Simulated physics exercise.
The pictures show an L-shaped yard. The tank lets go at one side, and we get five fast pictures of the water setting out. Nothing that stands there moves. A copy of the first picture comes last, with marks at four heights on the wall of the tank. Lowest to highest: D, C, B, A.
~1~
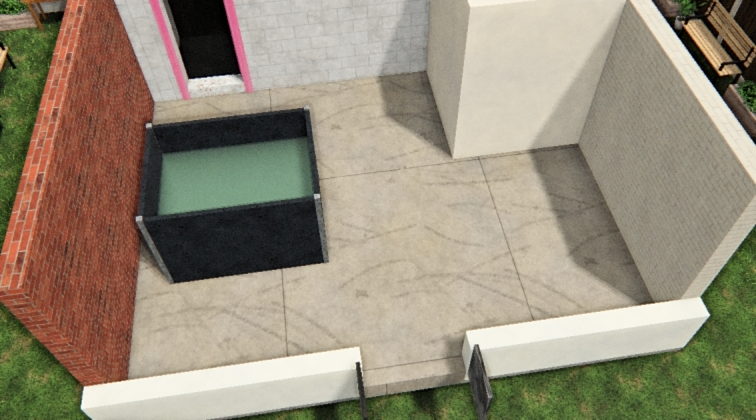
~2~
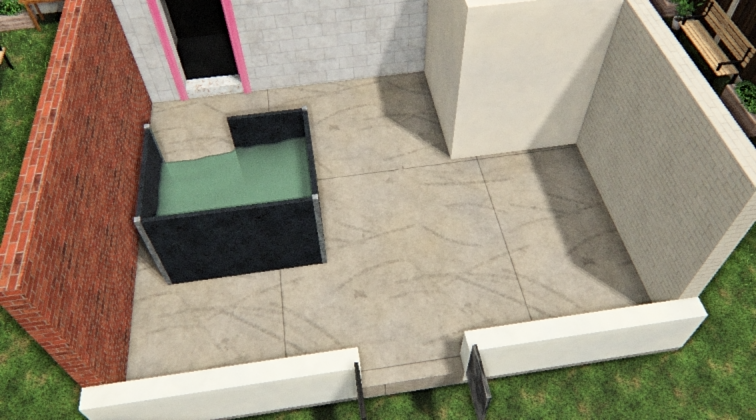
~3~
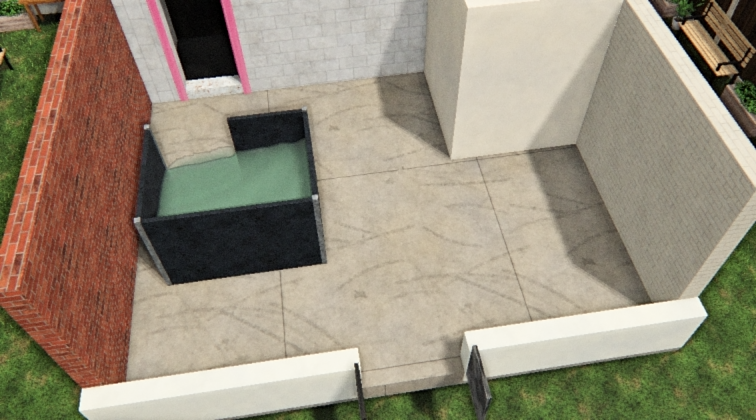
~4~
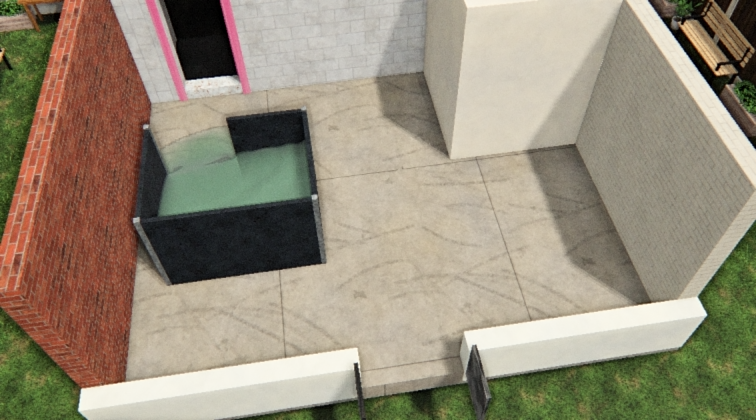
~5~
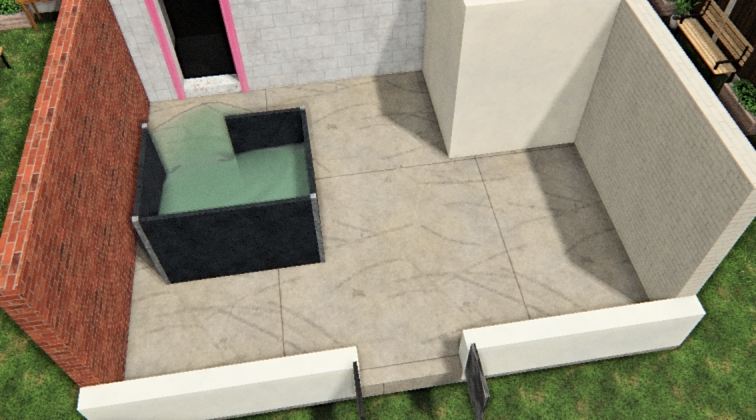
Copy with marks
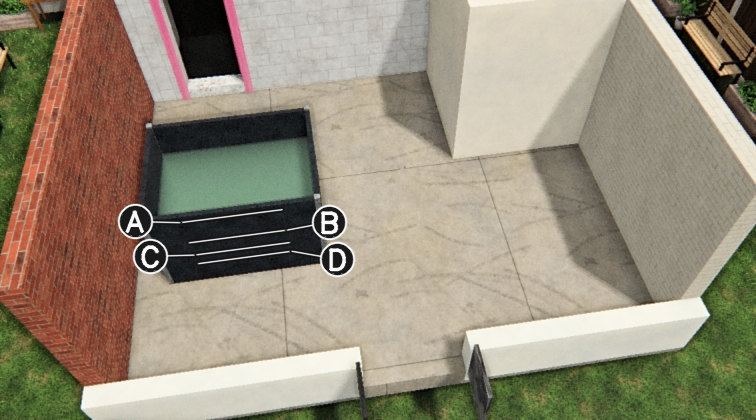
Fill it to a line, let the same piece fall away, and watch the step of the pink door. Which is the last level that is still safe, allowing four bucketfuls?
D.
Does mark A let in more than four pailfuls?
Yes, that goes wrong.
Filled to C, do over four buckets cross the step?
Yes.
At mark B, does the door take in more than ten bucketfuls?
Yes.
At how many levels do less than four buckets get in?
One of them.
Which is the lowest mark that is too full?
That is mark C.
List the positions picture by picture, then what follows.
In the first picture, water in the tank at rest, its middle at (237, 186); foot of the pink doorway at (219, 95); open gate at (413, 337).
In the second picture, water covers 1 % of the ground, its front hidden from here.
In the third picture, water covers 3 % of the ground, its front hidden from here.
In the fourth picture, water covers 7 % of the ground, its front hidden from here.
In the fifth picture, water covers 11 % of the ground, its front hidden from here.
On the marked copy, A at (231, 216); B at (238, 236); C at (242, 248); D at (245, 257); from the bottom up D, C, B, A.
With A, dozens of bucketfuls pour in.
With B, dozens of bucketfuls pour in.
With C, about 10 bucketfuls get in.
With D, a bucket or two gets in.
